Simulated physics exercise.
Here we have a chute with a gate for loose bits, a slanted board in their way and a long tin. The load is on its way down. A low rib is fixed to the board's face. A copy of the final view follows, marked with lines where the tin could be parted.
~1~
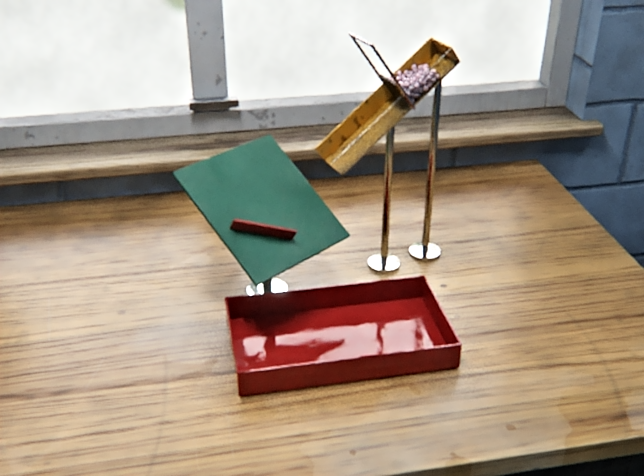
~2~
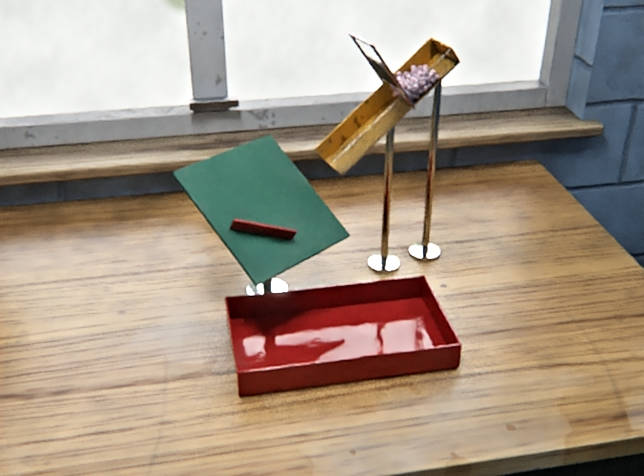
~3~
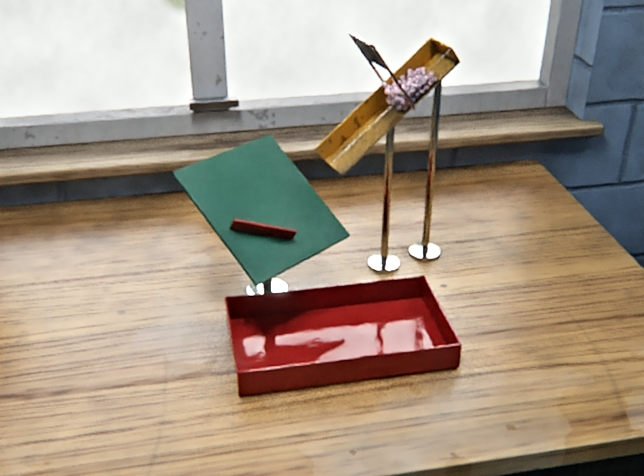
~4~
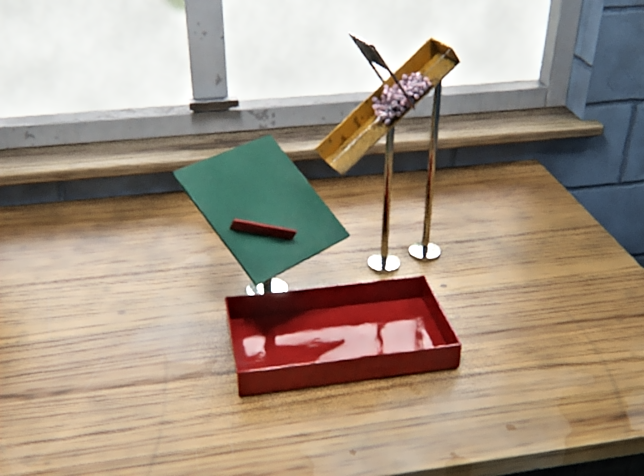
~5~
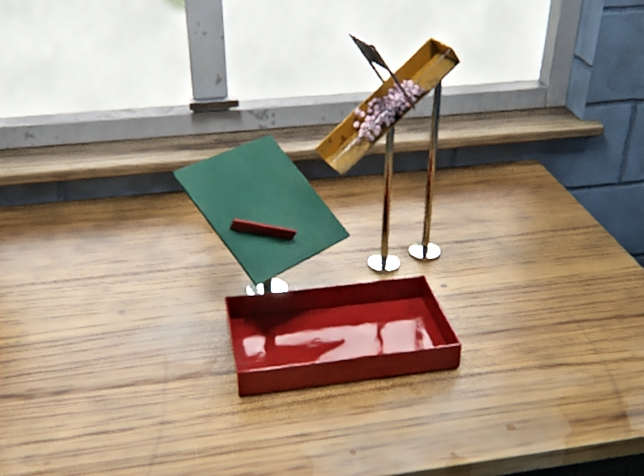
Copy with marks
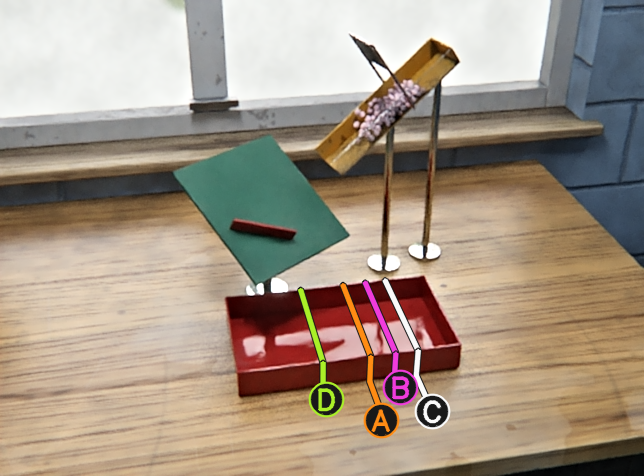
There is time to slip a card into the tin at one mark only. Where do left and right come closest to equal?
Use line A.
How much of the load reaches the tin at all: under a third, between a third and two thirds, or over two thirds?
It is over two thirds.
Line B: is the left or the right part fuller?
More lands on the left.
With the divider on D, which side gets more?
The right side.
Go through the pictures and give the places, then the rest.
In the first picture, load behind the gate at (410, 83), sugar pearls; lip of the chute at (333, 168), sloping fairly steeply.
In the second picture, middle of the board at (264, 204), tilted fairly steeply; middle of its low edge at (306, 259); of its high edge at (223, 152).
In the third picture, front corners of the tin at (238, 372) and (461, 344), empty; front of the load at (399, 108).
In the fourth picture, middle of the load at (400, 92); its front at (379, 120), about a third of the way to the lip; rib from (234, 220) to (297, 231).
In the fifth picture, middle of the load at (388, 110); its front at (358, 141), about two thirds of the way to the lip.
On the marked copy, line A crosses the front rim at (370, 355); line B crosses the front rim at (395, 352); line C crosses the front rim at (417, 349); line D crosses the front rim at (322, 361).
With A, of what is caught, about half on the left of the divider, about half on the right.
With B, of what is caught, nearly all on the left of the divider, a small part on the right.
With C, of what is caught, most on the left of the divider, a small part on the right.
With D, of what is caught, a stray few on the left of the divider, nearly all on the right.
